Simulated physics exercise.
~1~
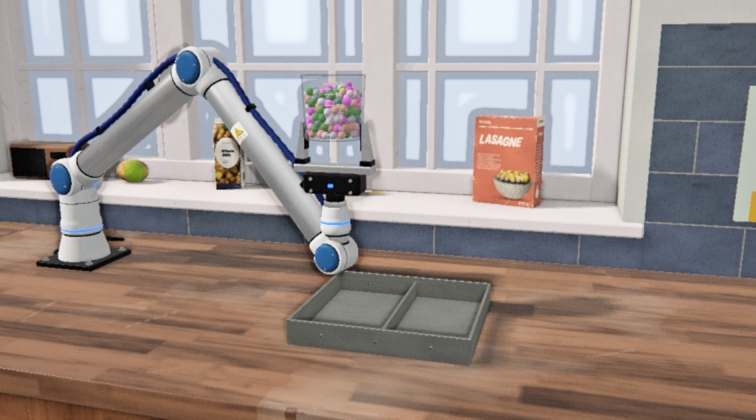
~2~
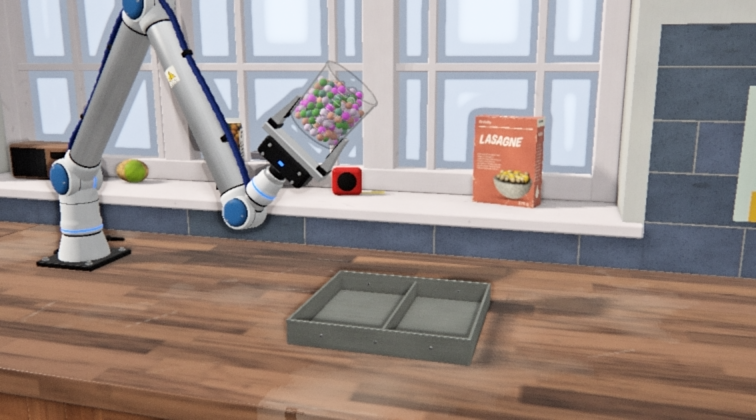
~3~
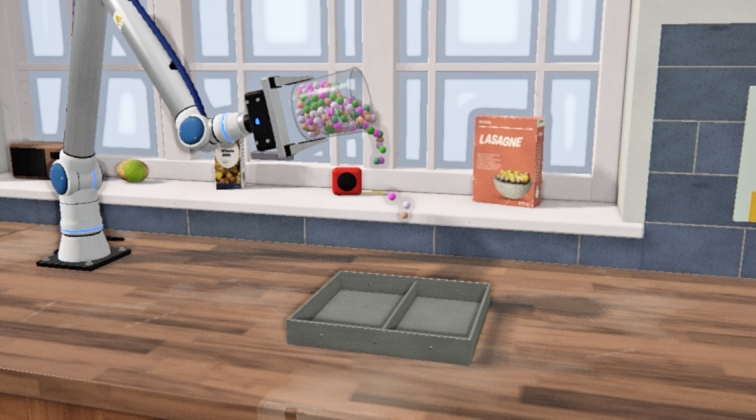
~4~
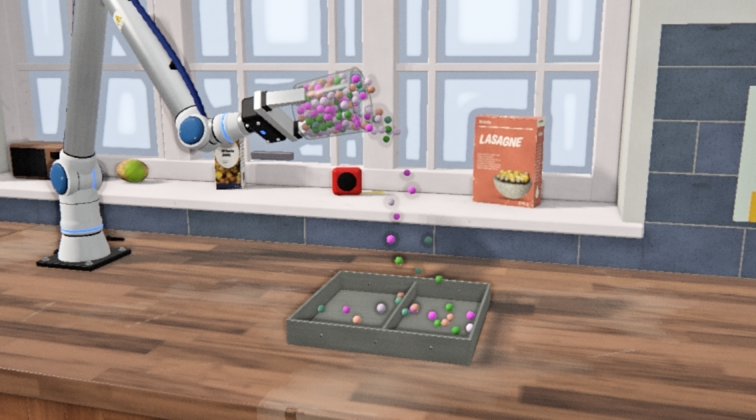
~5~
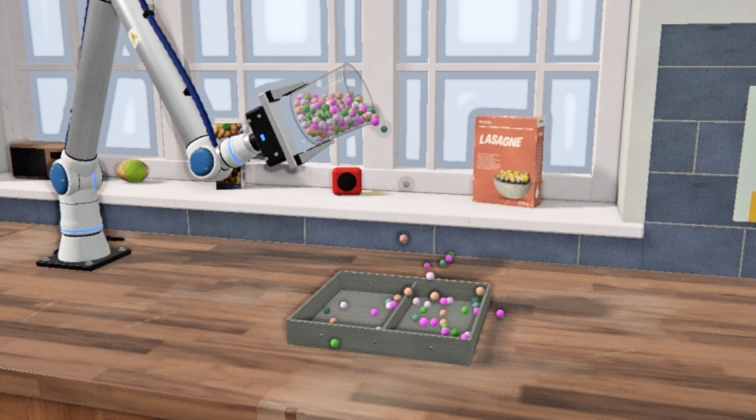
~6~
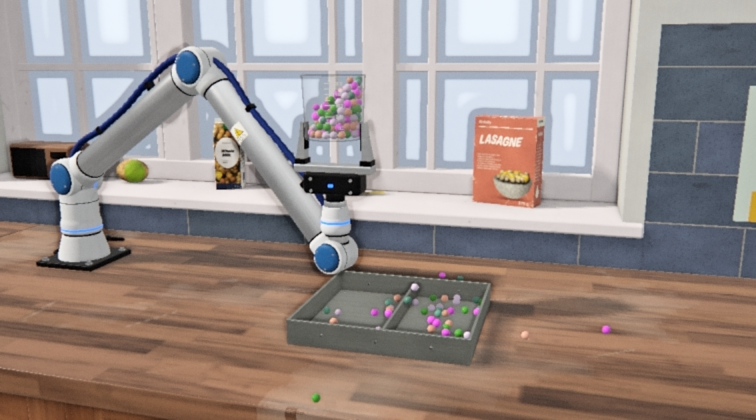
On a kitchen counter, a robot arm tips sweets into a divided tray, scattering a few.
